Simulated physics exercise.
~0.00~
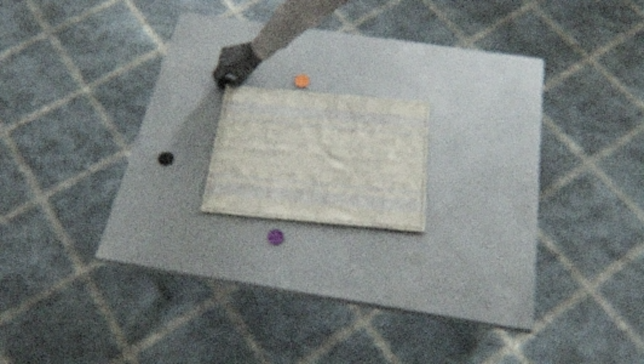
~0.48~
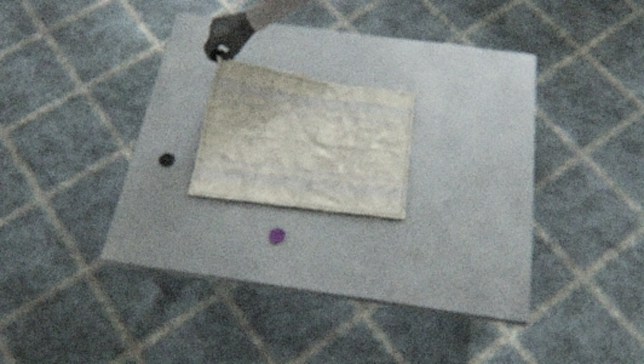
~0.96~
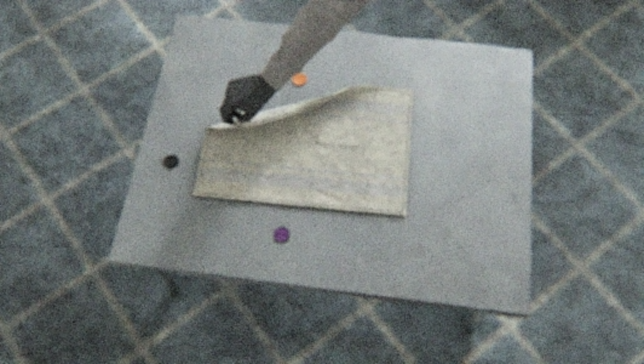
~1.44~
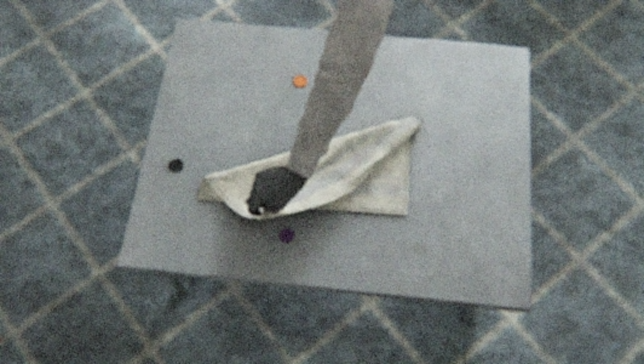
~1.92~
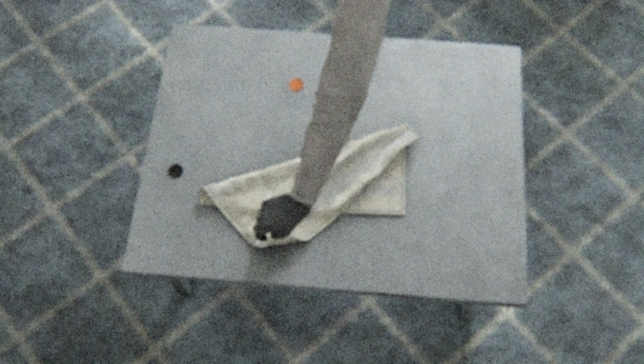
On a grey sideboard above a tiled floor, a dark-gloved hand gripped the upper left corner of a flat tea towel, lifted it and drew it down across the cloth, leaving the purple badge covered while the orange button and black cap stayed in the open.
